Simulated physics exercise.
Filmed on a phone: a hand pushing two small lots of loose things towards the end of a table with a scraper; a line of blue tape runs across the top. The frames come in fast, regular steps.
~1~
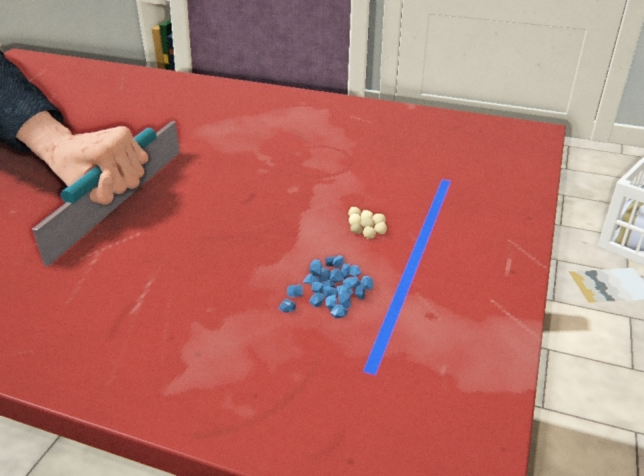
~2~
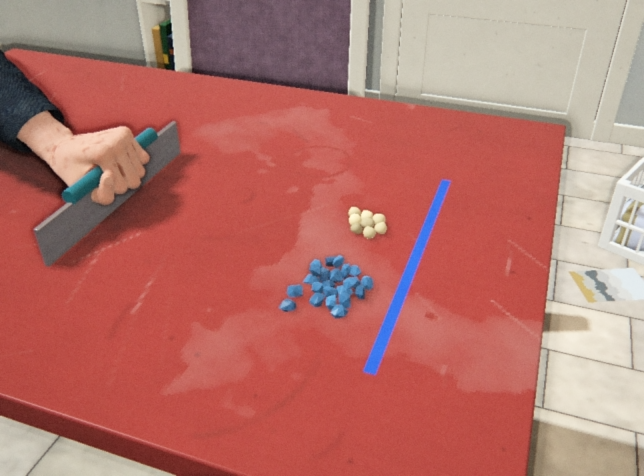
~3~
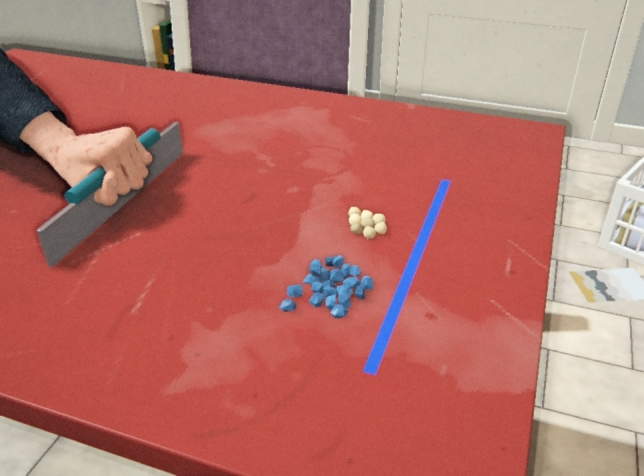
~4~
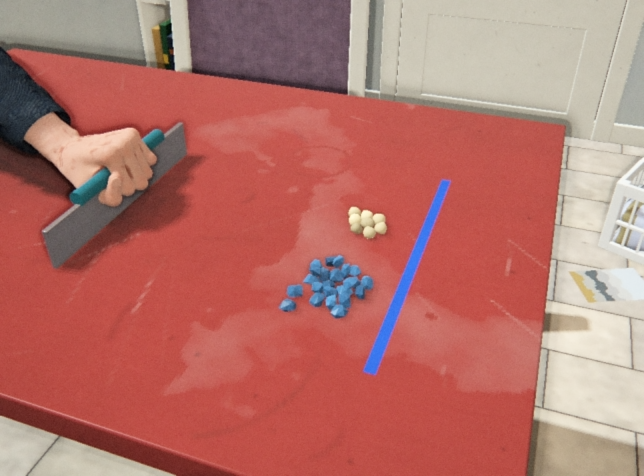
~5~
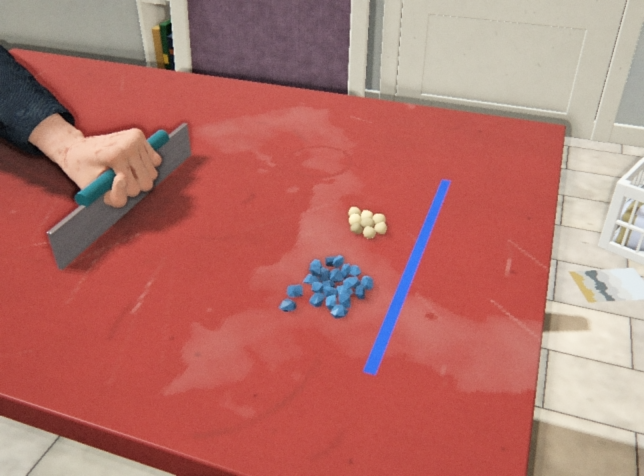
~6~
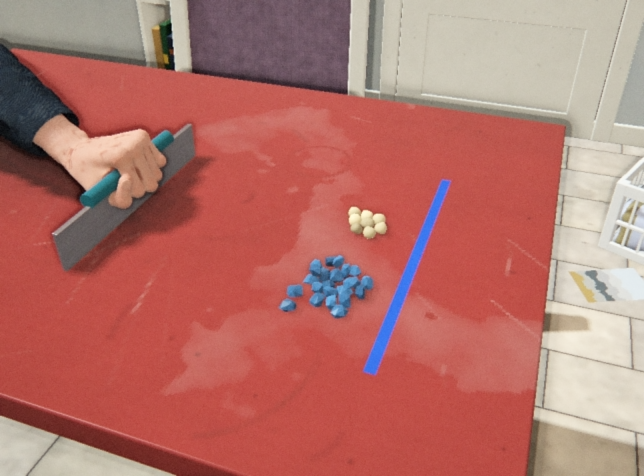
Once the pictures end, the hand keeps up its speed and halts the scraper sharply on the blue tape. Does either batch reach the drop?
Here the nearer batch remains up there, and the farther batch remains up there.
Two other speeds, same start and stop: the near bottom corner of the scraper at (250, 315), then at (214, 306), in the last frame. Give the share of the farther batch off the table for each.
First some 100, then 100 per cent.
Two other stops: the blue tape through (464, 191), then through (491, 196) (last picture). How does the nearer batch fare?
One: It keeps clear of the drop. Two: It all stops short of the edge.
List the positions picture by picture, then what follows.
In the first frame, scraper (52, 237), at rest; blue tape (443, 188), well back from the edge; edge at (548, 292); nearer batch (328, 286), a few aquarium stones; farther batch (368, 224), a few macadamia nuts.
In the second frame, scraper (53, 237); farther batch (368, 224).
In the third frame, scraper (56, 238); nearer batch (328, 286).
In the fourth frame, scraper (61, 239); farther batch (368, 224).
In the fifth frame, scraper (67, 240); nearer batch (328, 286).
In the sixth frame, scraper (72, 241); blue tape (443, 188); edge at (548, 292); nearer batch (328, 286); farther batch (368, 224).
Then, 1.58 s later than the last frame, scraper still moving, near (270, 198); nearer batch all on the table, its front near (367, 284); farther batch all on the table, its front near (381, 228).
Then, 3.17 s later than the last frame, scraper stopped at the blue tape; nearer batch all on the table, its front near (457, 315); farther batch all on the table, its front near (459, 240).
When it is over, scraper stopped at the blue tape; nearer batch all on the table, its front near (457, 315); farther batch all on the table, its front near (460, 240).
